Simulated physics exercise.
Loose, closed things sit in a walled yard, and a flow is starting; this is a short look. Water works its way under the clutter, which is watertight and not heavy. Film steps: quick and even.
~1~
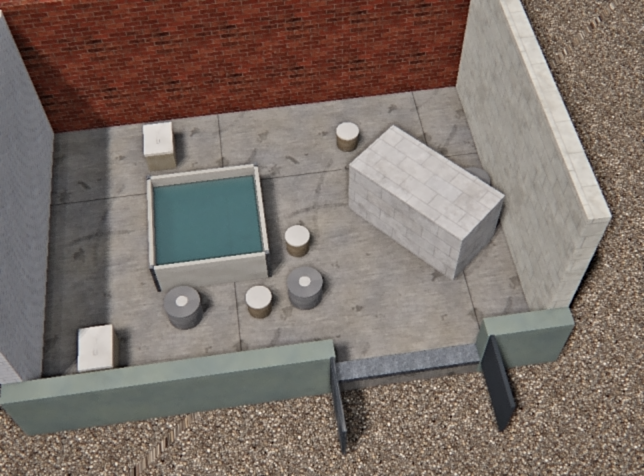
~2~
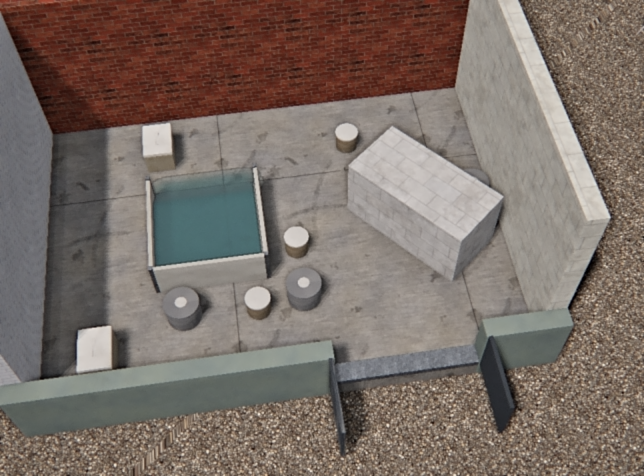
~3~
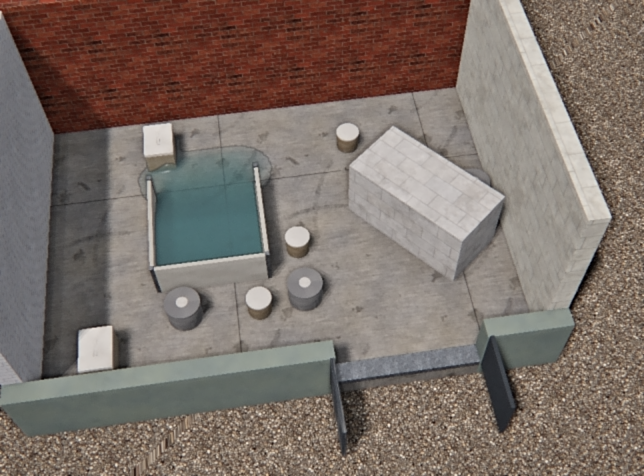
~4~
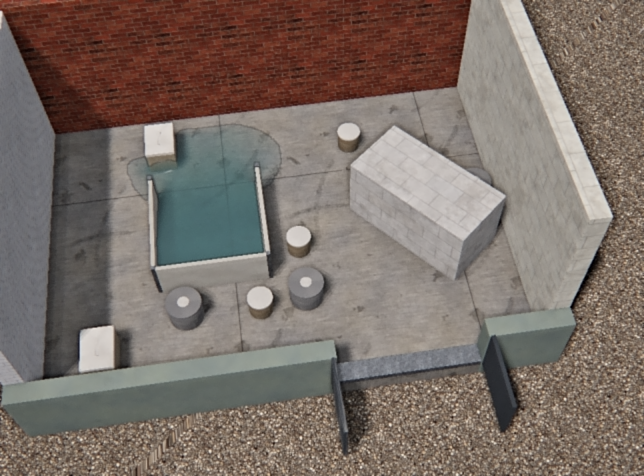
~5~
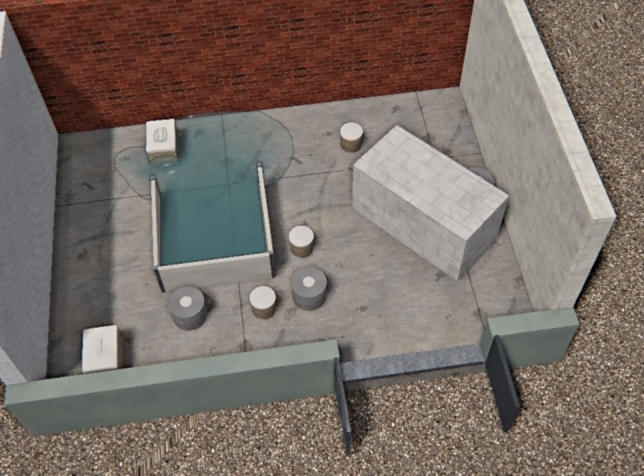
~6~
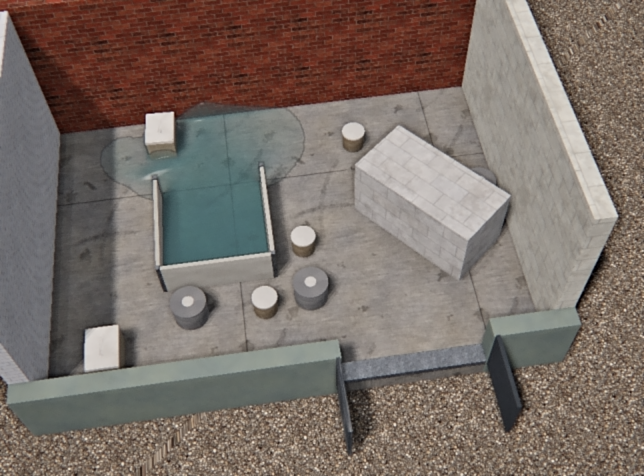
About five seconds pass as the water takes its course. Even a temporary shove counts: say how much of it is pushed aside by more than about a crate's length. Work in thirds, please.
My answer: Not even a third.
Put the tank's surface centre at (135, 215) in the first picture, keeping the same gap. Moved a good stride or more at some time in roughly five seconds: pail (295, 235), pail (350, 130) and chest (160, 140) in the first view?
Object by object: Below the mark, over the mark, over the mark.
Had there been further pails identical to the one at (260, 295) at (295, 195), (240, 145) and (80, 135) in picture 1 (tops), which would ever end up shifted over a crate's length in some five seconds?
Per listing: Largely stays, cleared out, cleared out.
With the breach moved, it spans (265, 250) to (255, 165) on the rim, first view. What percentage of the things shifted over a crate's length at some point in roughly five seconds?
20 percent, give or take.
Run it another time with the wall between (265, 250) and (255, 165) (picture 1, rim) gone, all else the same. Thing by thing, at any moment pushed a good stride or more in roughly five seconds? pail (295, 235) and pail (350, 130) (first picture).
Taking them in order, covered the distance and covered the distance.
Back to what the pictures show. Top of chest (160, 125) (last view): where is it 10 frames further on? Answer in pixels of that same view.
About (71, 142).
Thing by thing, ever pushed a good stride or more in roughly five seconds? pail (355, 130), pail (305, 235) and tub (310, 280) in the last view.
One after the other: Shifted that much, short of that, less than that.
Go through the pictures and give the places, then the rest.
The first picture shows a chest at (158, 138), on the bottom; a chest at (95, 347) rests on the ground; 0 of 8 have shifted.
The second picture shows a chest at (157, 139) rests on the ground; a chest at (94, 348), on the bottom; 0 of 8 have shifted.
The third picture shows a chest at (158, 139) rests on the ground; a chest at (95, 348) rests on the ground; 0 of 8 have shifted.
The fourth picture shows a chest at (159, 139) rests on the ground; a chest at (97, 348) rests on the ground; 0 of 8 have shifted.
The fifth picture shows a chest at (160, 135) rests on the ground, close to its start; a chest at (100, 348), on the bottom; 1 of 8 have shifted.
The sixth picture shows a chest at (160, 127), on the bottom, close to its start; a chest at (102, 347) rests on the ground; 1 of 8 have shifted.
A moment on, 0 of 8 are well off their spots; 0 afloat.
Next, 1 of 8 are well off their spots; 0 afloat.
Later, 2 of 8 are well off their spots; 0 afloat.
In the end, 2 of 8 are well off their spots, and 2 have been at some point; 1 afloat.
